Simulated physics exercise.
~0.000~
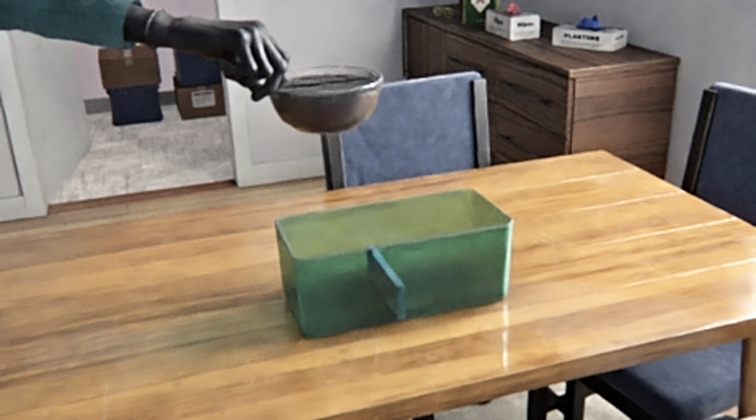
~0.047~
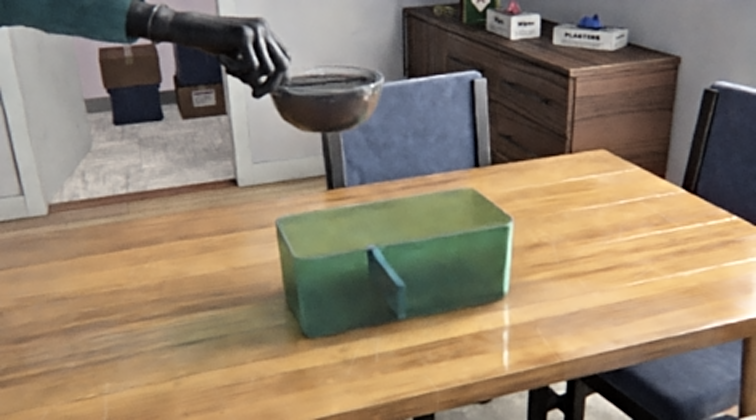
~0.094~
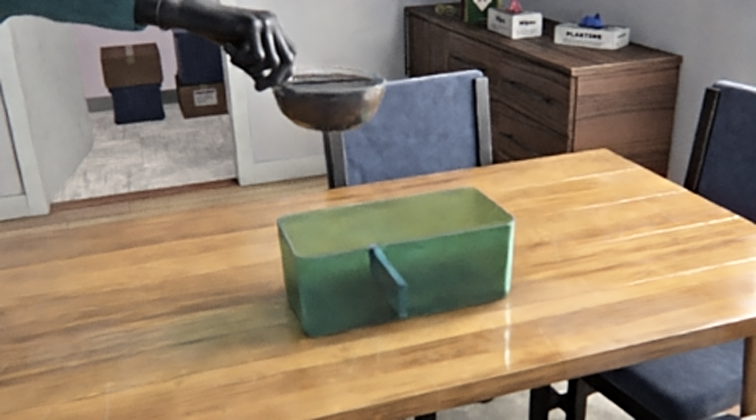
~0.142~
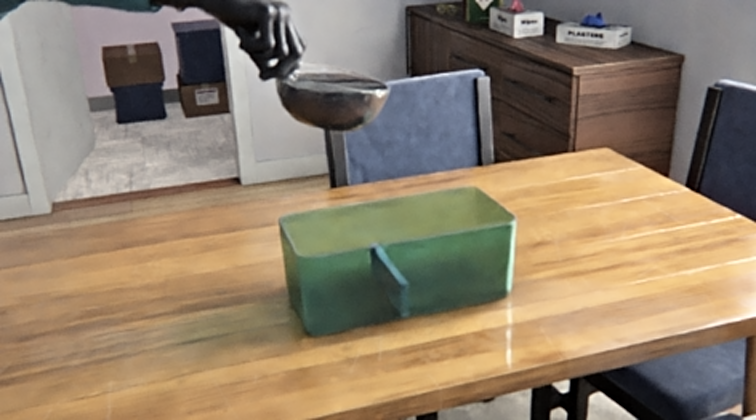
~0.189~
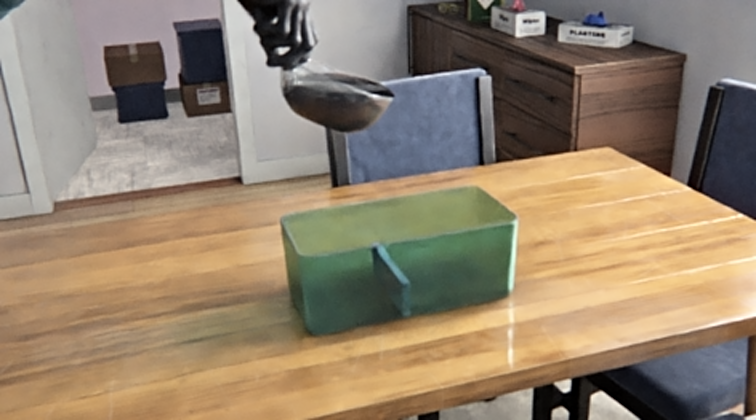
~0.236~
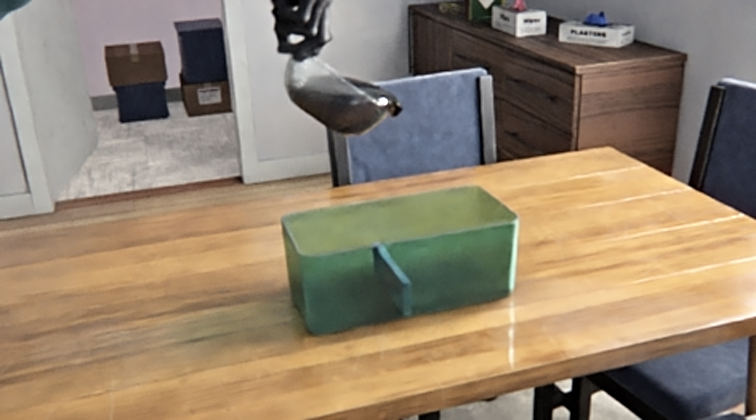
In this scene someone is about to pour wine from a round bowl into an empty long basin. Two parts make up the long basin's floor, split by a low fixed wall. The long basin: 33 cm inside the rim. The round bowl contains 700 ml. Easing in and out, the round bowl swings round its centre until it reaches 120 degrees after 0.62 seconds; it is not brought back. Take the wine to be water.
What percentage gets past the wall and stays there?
About 81 per cent.
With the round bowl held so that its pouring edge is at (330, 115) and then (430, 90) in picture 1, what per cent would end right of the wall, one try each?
Near 25 in a hundred on the first go and near 85 in a hundred on the second.
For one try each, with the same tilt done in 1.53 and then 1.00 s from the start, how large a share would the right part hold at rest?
First 95, then 90 per cent.
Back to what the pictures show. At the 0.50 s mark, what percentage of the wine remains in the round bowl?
I'd estimate some 2 % remains.
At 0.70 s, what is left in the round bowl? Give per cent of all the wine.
0 %.
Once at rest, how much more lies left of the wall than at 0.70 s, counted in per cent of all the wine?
Near 4 percent, more or less.
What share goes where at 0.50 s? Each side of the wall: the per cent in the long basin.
Lab note: Left near 0 %, right near 52.
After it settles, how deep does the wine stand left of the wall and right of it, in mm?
Final levels - left approx 6 mm, right approx 22 mm.
After 0.50 s the tilt is 109° and 2 per cent is still to pour, 0 is left of the wall and 52 right of it.
After 0.70 s the tilt is 120° and 0 per cent is still to pour, 13 is left of the wall and 80 right of it.
After 0.90 s the tilt is 120° and 0 per cent is still to pour, 16 is left of the wall and 81 right of it.
After 1.12 s the tilt is 120° and 0 per cent is still to pour, 17 is left of the wall and 81 right of it.
In the end 17 per cent lies left of the wall, 81 right of it and 2 outside.
